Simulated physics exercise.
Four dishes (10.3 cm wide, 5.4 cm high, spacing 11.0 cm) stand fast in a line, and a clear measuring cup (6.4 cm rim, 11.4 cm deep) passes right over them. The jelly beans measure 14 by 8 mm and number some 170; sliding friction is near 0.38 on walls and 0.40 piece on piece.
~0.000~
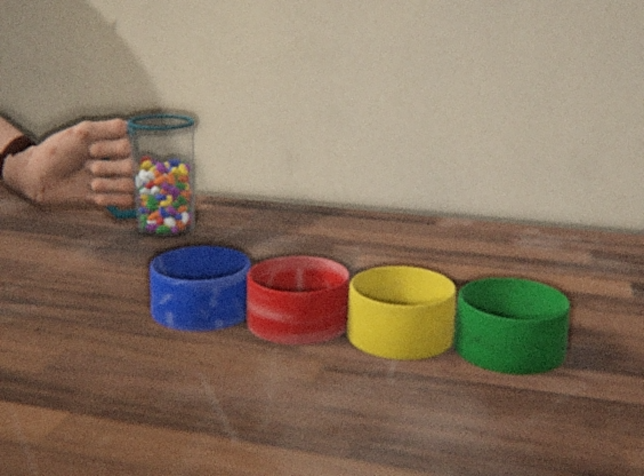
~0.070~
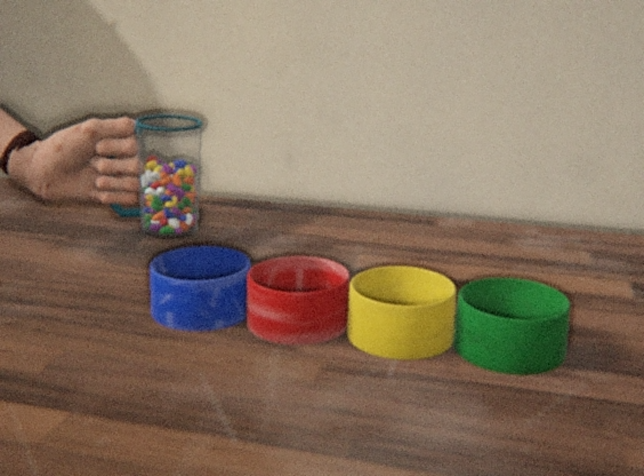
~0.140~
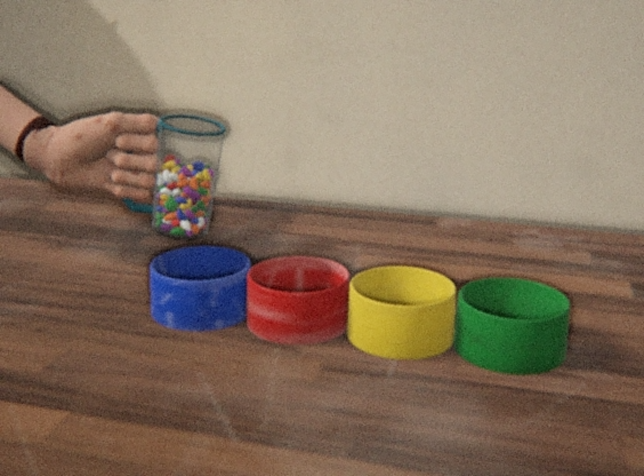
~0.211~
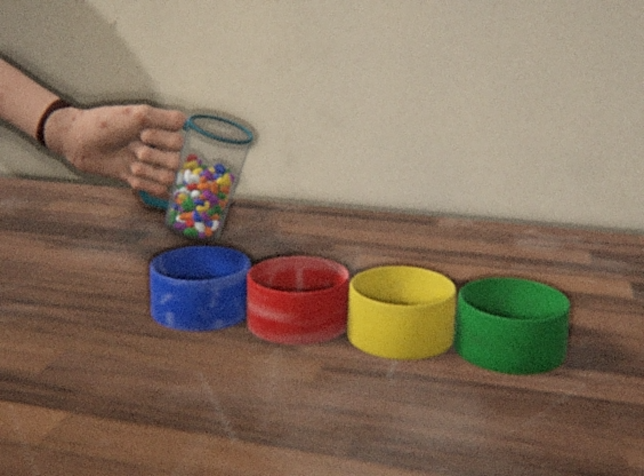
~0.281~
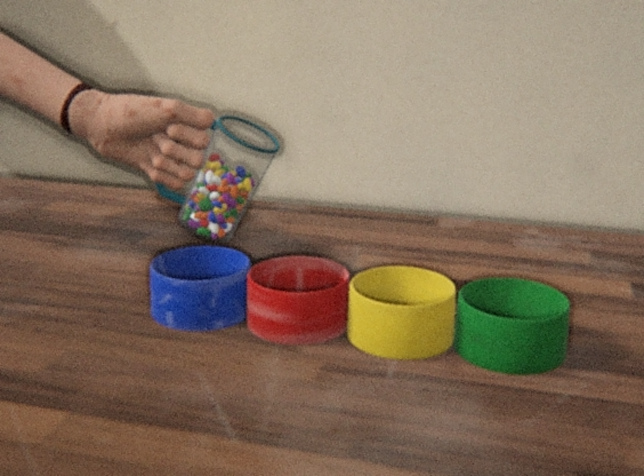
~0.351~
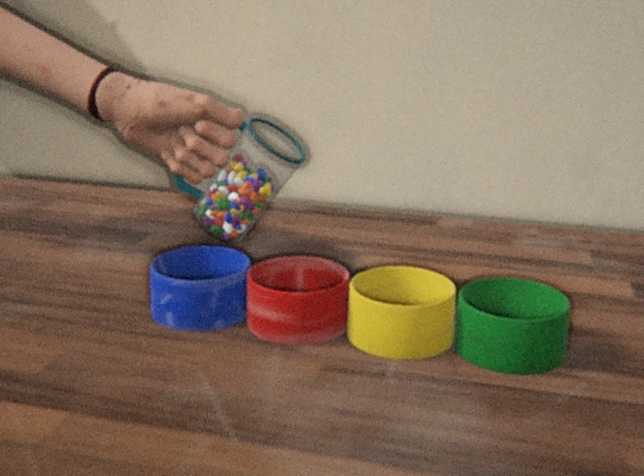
A hand moves a clear cup of colorful pieces rightward while tilting it to the right.
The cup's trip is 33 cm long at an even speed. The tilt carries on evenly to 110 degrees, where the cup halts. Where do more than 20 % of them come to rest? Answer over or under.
Red dish: Under; blue dish: Under; green dish: Over; yellow dish: Under; on the counter: Over.
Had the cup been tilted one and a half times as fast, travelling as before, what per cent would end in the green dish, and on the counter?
In that case green 80; counter 20.
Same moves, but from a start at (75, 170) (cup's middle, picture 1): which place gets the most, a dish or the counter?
The winner: Yellow.
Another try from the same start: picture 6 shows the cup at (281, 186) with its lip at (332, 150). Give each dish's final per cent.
Red 0, blue 0, green 90, yellow 0.
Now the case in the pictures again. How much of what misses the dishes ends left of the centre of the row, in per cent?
Roughly 0 per cent.
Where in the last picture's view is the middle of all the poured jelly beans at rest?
At about (538, 344).
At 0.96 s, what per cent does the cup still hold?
About 100 per cent.
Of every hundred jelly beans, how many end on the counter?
Some 35 per cent.
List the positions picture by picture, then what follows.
In the first picture, cup at (164, 176), tilt 0 degrees, lip at (190, 124), moved 0.0 cm; middle of the pieces at (168, 195); blue dish at (201, 263); red dish at (299, 274); yellow dish at (403, 286); green dish at (514, 299).
In the second picture, cup at (170, 177), tilt 2 degrees, lip at (198, 126), moved 0.6 cm; middle of the pieces at (172, 195).
In the third picture, cup at (186, 178), tilt 10 degrees, lip at (222, 132), moved 2.5 cm; middle of the pieces at (187, 197).
In the fourth picture, cup at (206, 180), tilt 18 degrees, lip at (250, 141), moved 4.8 cm; middle of the pieces at (204, 198).
In the fifth picture, cup at (226, 181), tilt 27 degrees, lip at (276, 150), moved 7.0 cm; middle of the pieces at (221, 198).
In the sixth picture, cup at (247, 183), tilt 35 degrees, lip at (302, 160), moved 9.2 cm; middle of the pieces at (238, 199); blue dish at (201, 263); red dish at (299, 274); yellow dish at (403, 286); green dish at (514, 299). Its pace works out near 120 degrees a second; the hand travels 32 cm a second.
After 0.71 s, tilt 78 degrees; cup holds 100 %.
After 0.96 s, tilt 107 degrees; cup holds 100 %.
Then, at 1.31 s, tilt 110 degrees; cup holds 30 %, green 40 %.
In the end, at 2.6 s, red 0 %, blue 0 %, green 65 %, yellow 0 %, counter 35 %.
